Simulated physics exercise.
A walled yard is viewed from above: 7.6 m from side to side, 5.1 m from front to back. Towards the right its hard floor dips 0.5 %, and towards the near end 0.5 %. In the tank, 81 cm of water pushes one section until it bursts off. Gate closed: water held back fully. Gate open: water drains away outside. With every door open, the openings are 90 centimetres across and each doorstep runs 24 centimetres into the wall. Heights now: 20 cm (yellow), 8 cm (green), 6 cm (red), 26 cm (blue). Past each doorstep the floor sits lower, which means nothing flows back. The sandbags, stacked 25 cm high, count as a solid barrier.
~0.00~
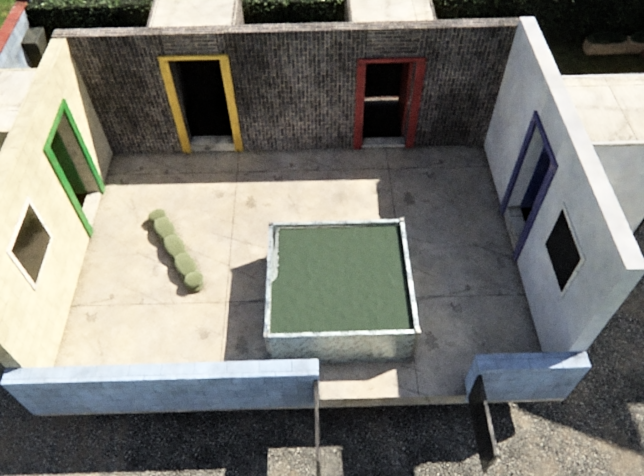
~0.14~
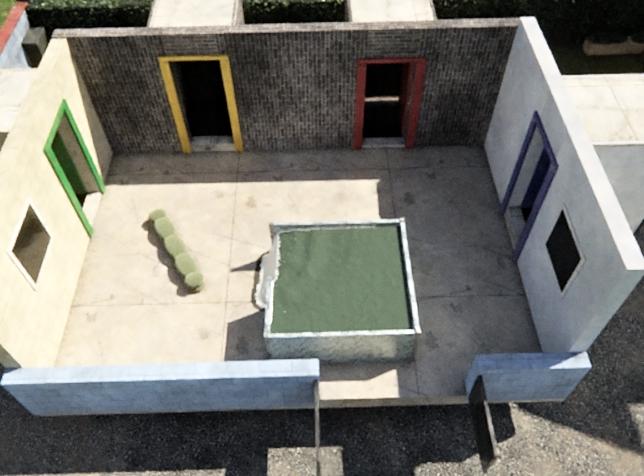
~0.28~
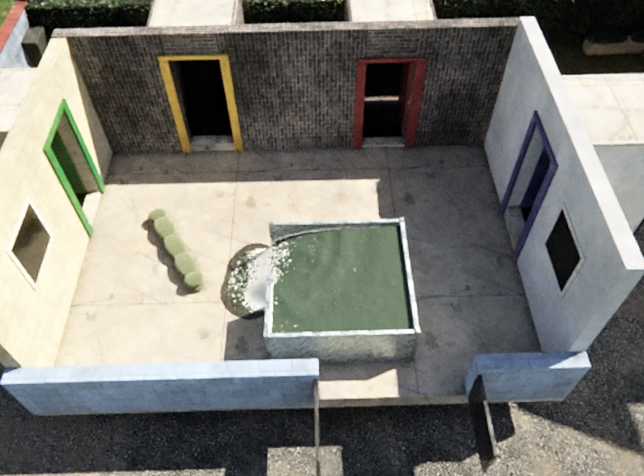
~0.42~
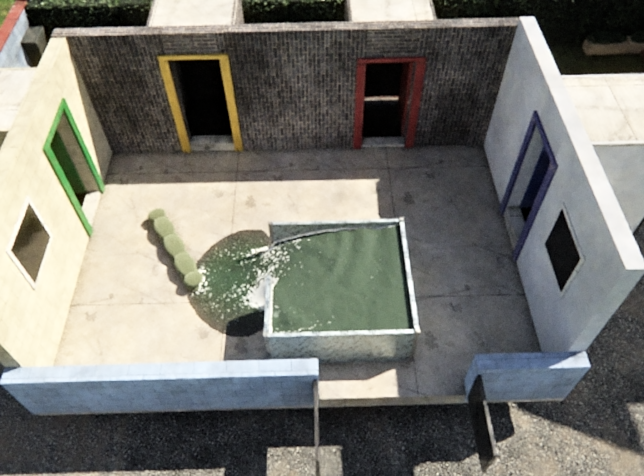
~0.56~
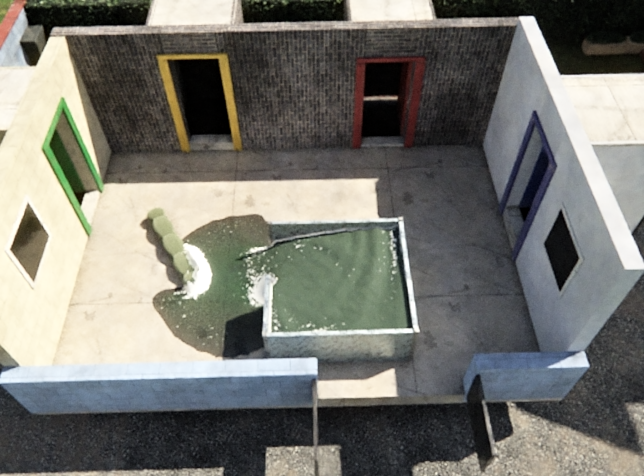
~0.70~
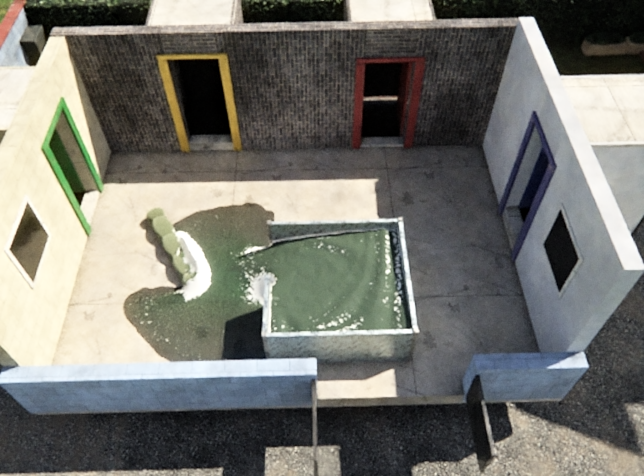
Green water poured out of the left side of a square tank in a walled yard, spread across the pale floor, and washed white and foamy against a short row of rounded green sandbags.
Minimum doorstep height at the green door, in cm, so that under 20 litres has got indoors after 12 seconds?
Approx. 14.5 cm.
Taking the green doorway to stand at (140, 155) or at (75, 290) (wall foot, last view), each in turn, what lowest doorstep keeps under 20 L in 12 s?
Around 23 and 16 cm respectively.
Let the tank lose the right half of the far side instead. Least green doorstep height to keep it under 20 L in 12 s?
With that break, close to 9.0 cm.
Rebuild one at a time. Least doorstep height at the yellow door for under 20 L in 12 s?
Yellow door, minimum about 24 cm.
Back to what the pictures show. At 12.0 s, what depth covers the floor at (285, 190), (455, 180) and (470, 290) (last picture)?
Close to 3, 8 and 4 cm deep.
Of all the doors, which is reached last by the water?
Last comes the blue one.
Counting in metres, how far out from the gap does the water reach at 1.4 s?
The front is some 4.0 m out.
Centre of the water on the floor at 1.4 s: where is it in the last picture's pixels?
(290, 292).
After 1.4 s water covers 30 % of the floor, deepest (48 cm) near (203, 277); it has not reached the green door.
After 3.0 s water covers 45 % of the floor, deepest (34 cm) near (111, 154); 17 cm at the green door, 8 litres in over its 8 cm doorstep.
After 12.0 s water covers 95 % of the floor, deepest (14 cm) near (263, 352); 9 cm at the green door, 92 litres in over its 8 cm doorstep.
At the green door as built, the water arrived by 2.1 s and peaked near 17 cm at 3.0 s.
Run again over the same 12 s with other heights there, 37 litres in over 12 cm, 12 litres over 16 cm. The limit of 20 litres is kept from about 14.5 cm up.
